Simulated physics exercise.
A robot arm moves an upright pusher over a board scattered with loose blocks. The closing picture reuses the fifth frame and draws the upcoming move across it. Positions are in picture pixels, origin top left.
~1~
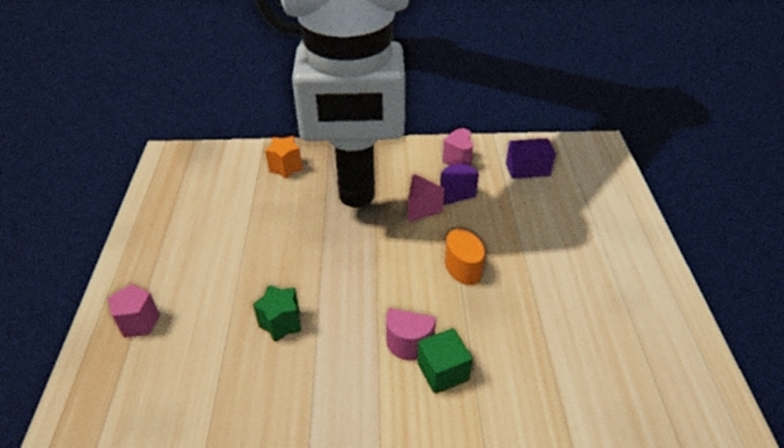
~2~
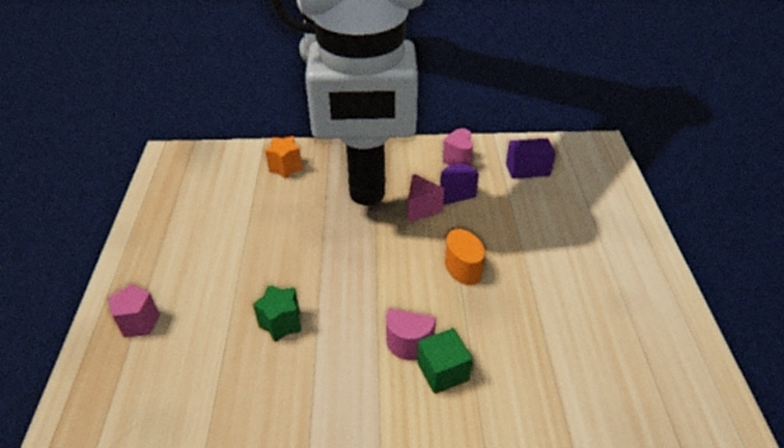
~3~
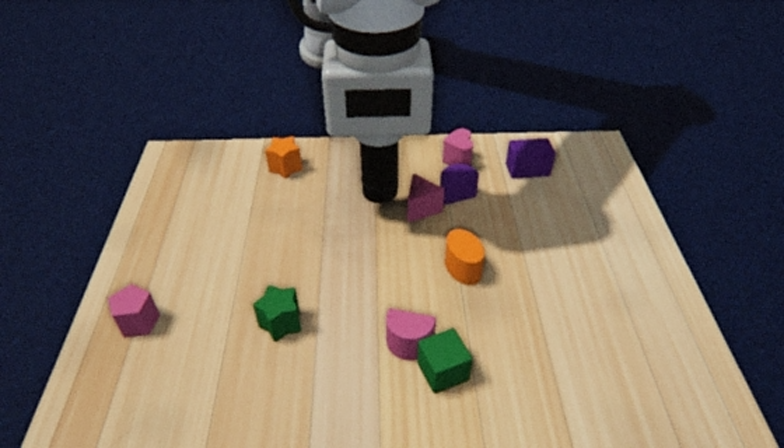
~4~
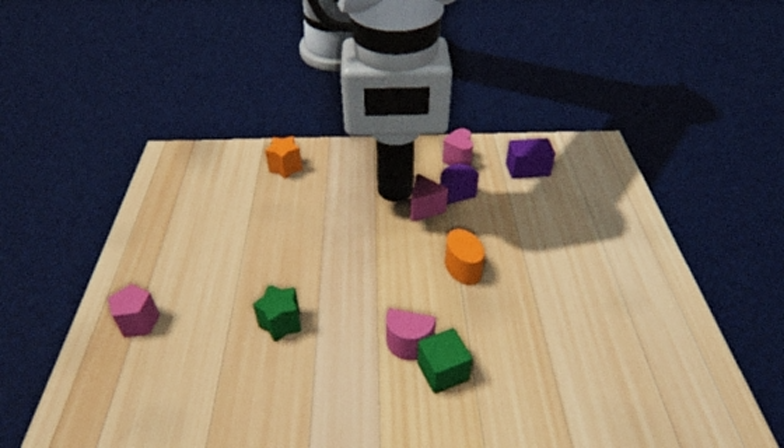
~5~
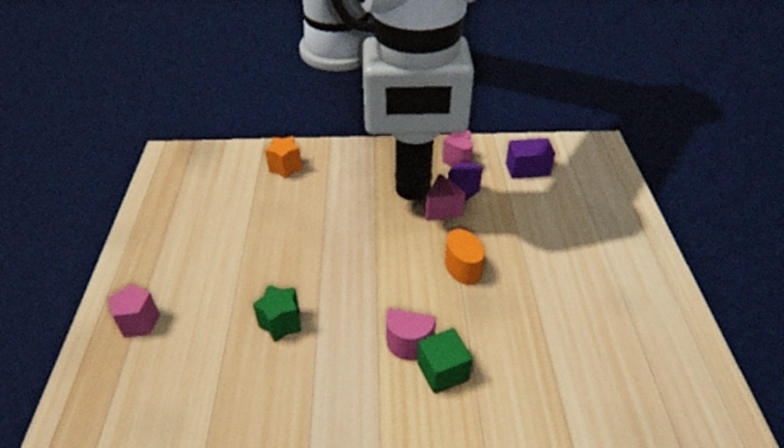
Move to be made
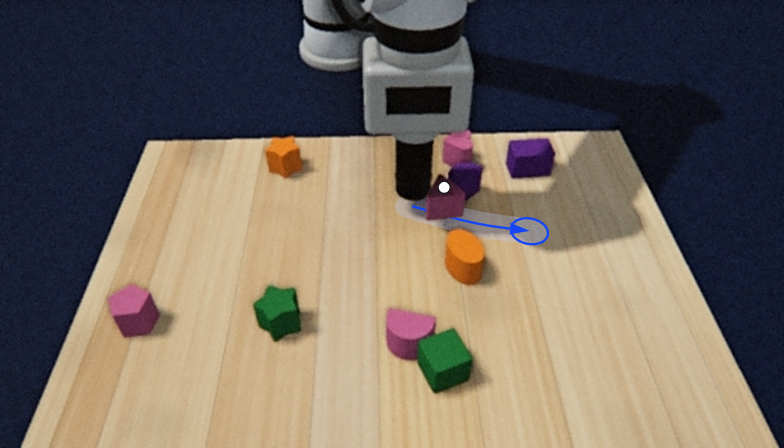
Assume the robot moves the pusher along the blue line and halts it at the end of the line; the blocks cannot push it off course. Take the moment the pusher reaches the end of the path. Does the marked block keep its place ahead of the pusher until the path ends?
Yes.
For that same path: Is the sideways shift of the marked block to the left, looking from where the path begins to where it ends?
I'd say yes.
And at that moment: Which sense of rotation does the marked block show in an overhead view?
Rotation: Counter-clockwise.
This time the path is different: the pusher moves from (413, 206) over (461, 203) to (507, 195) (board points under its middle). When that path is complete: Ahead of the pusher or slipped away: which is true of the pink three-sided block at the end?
I'd say the pink three-sided block has slipped off and sits beside or behind the pusher.
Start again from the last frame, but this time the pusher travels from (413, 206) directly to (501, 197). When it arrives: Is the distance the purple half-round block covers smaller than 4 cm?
I believe not.
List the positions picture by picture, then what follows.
Pusher's lower end at (357, 197); pink three-sided block at (422, 186); purple half-round block at (458, 172); orange elliptical block at (466, 245), in the first picture.
Pusher at (367, 195); blocks still, in the second picture.
Pusher at (380, 193); blocks still, in the third picture.
Pusher at (395, 191); pink three-sided block at (426, 186), in the fourth picture.
Pusher at (413, 190); pink three-sided block at (444, 187); purple half-round block at (463, 171); orange elliptical block at (466, 245), in the fifth picture.
Drawn move, from (413, 206) over (469, 222) to (529, 231); the dot is on the pink three-sided block.
What follows on the original path. One third of the way, pusher at (451, 201); pink three-sided block at (483, 193), turned 35° anticlockwise; purple half-round block at (474, 171), turned 45° anticlockwise.
Two thirds of the way, pusher at (493, 210); pink three-sided block at (525, 199), turned 45° anticlockwise; purple half-round block at (474, 171), turned 45° anticlockwise.
At the end, pusher at (533, 215); pink three-sided block at (565, 203), turned 50° anticlockwise; purple half-round block at (474, 171), turned 45° anticlockwise; orange elliptical block still.
